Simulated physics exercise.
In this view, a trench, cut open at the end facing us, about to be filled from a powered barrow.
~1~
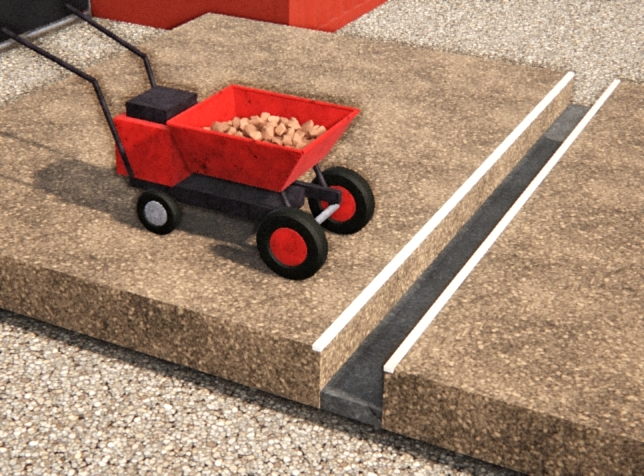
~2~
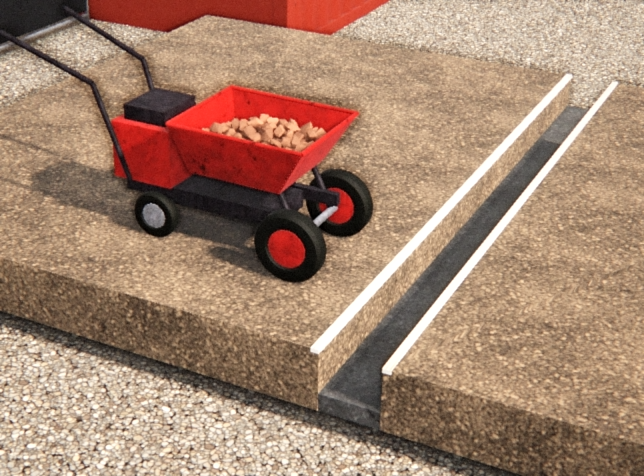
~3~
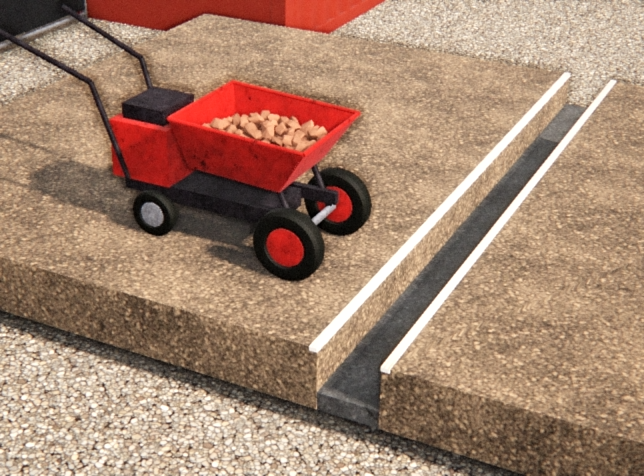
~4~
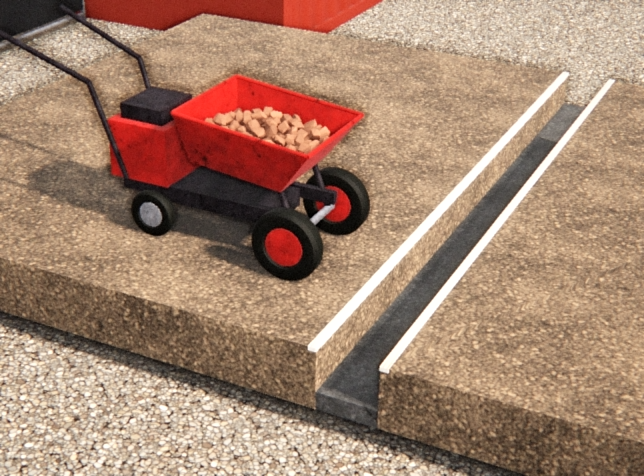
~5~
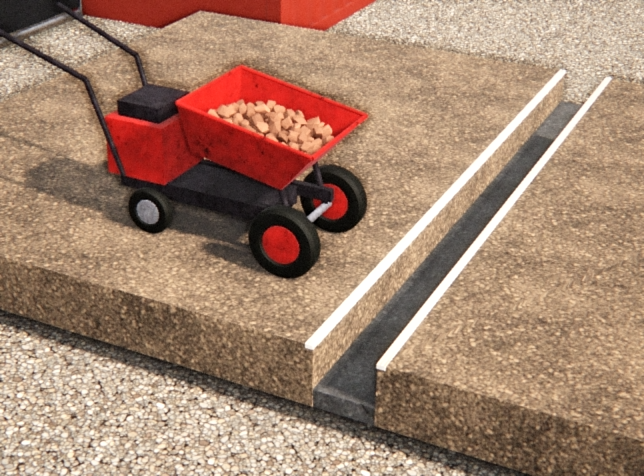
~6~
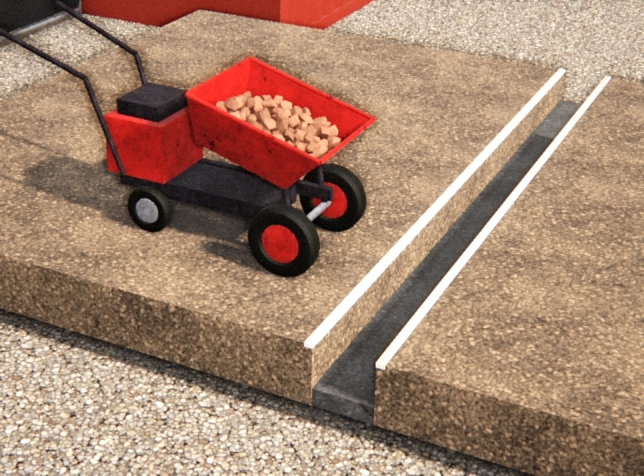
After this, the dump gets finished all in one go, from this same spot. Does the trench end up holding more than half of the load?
Yes.
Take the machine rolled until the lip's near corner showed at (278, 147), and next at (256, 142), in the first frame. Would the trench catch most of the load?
First spot the bulk of it, second spot the bulk of it.
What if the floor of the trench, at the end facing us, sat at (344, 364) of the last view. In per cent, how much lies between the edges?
The share would be close to 60 percent.
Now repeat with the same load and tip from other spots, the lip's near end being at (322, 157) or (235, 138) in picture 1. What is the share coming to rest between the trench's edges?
In turn 40 and 60 in a hundred.
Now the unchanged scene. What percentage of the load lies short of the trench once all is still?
Roughly 0 in a hundred.
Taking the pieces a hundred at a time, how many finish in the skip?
Close to 0 percent.
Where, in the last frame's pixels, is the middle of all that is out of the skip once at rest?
Around (423, 309).
Soon after the last picture, skip tipped steeply; all in the skip.
A little later, skip tipped right over; most in the skip; a small part in or heaped over the trench; a stray few beyond it; a small part falling.
Later still, skip tipped right over; a small part in the skip; about two thirds in or heaped over the trench; about a quarter beyond it.
By the end, skip tipped right over; most in or heaped over the trench; about a quarter beyond it.
